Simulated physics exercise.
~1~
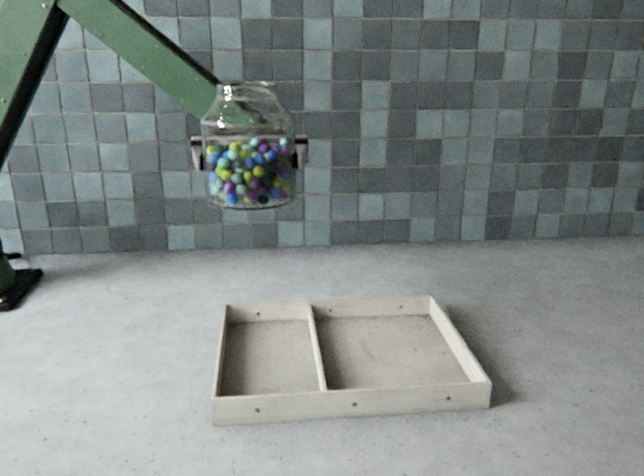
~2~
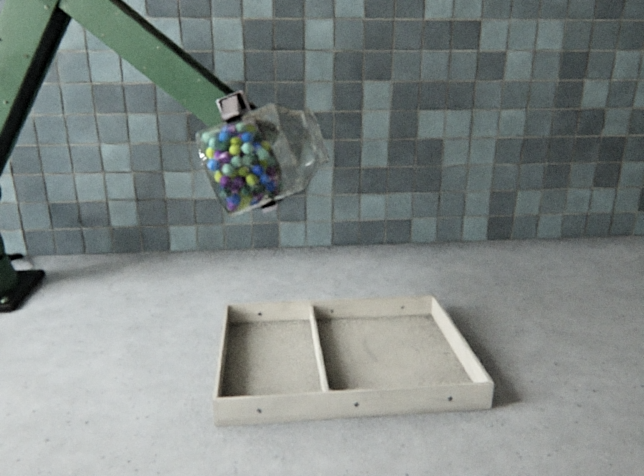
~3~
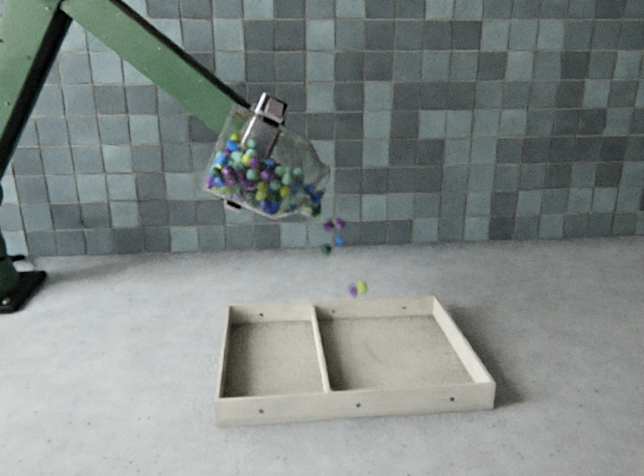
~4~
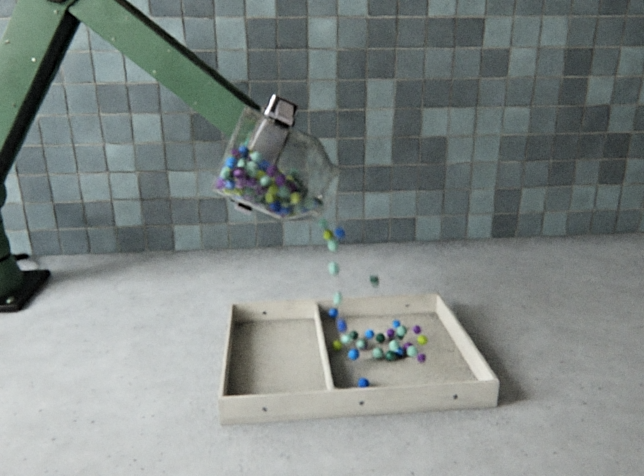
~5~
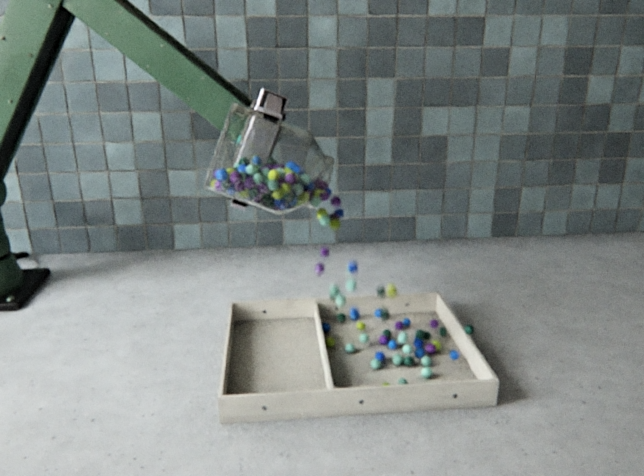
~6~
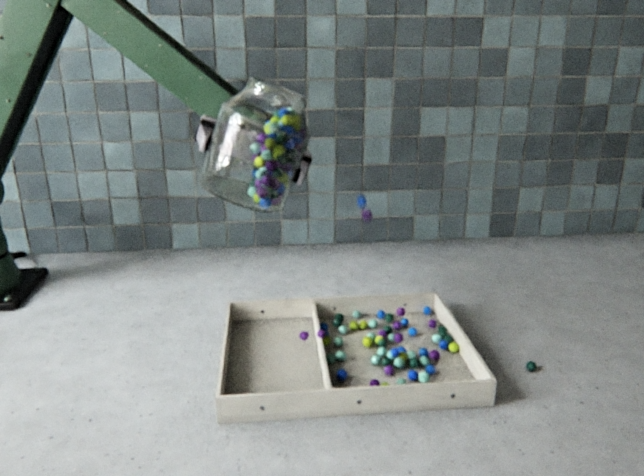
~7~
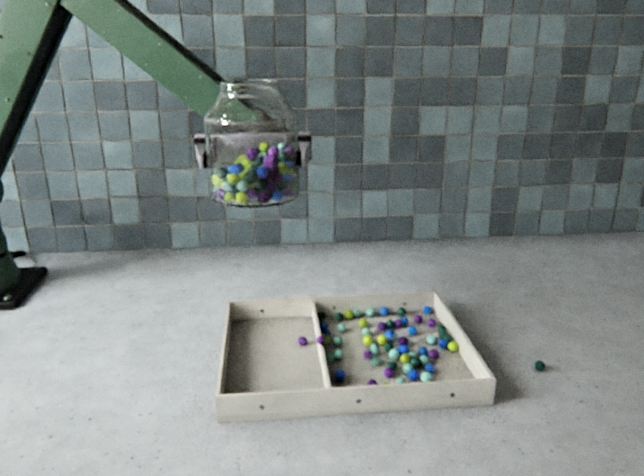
On a grey table before a tiled wall, a green robot arm tipped a clear jar of colourful balls, spilling many into the right side of a divided tray, then righted it, still partly full, with one ball left on the table.
